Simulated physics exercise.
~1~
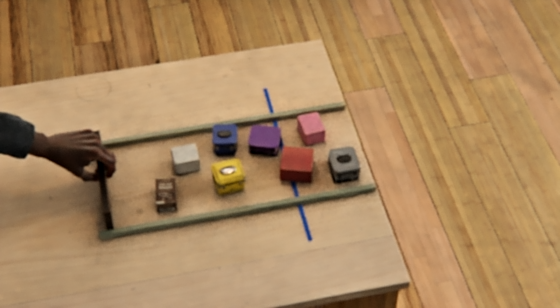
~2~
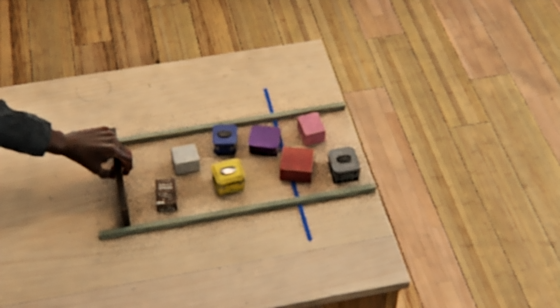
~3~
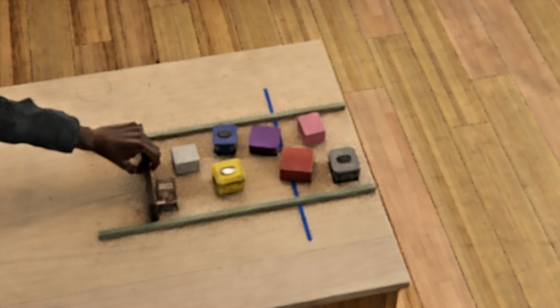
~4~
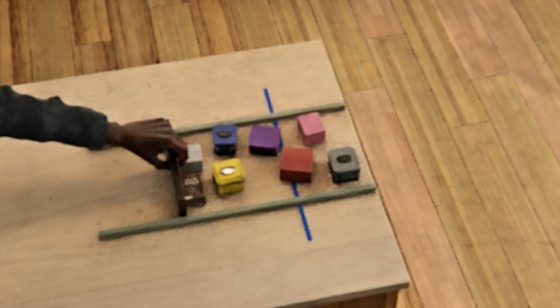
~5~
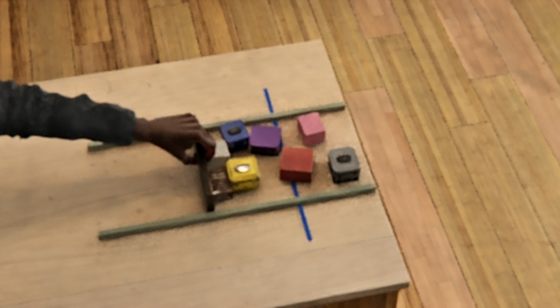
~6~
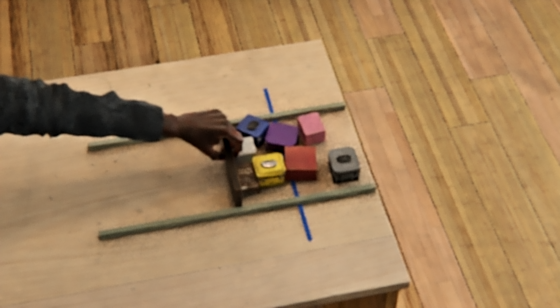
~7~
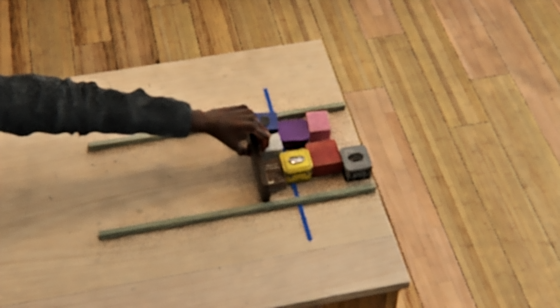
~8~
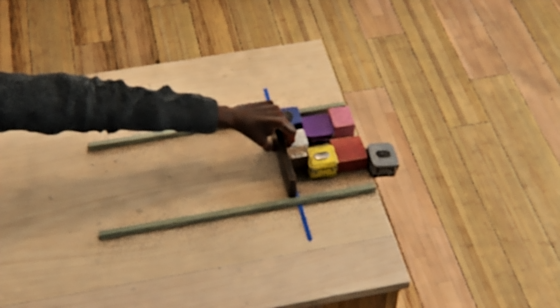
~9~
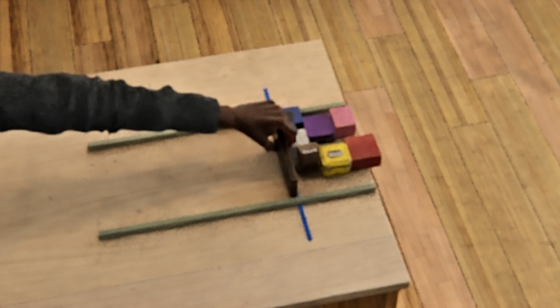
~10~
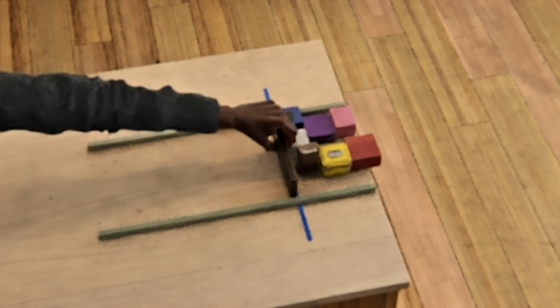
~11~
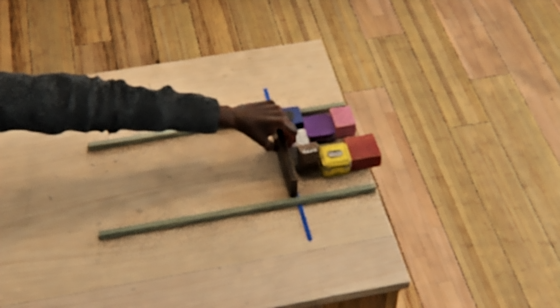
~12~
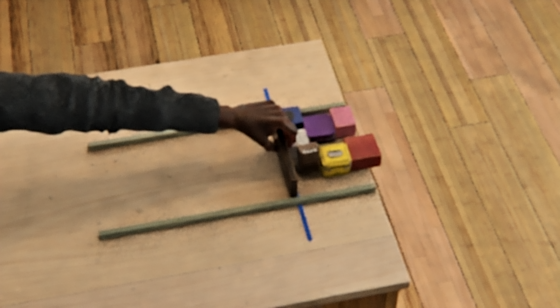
A hand slid a dark upright board rightward between two rails on a table, gathering scattered small boxes and blocks into a cluster and stopping near the blue tape, as the grey case went off the right edge and the rest stayed bunched there.
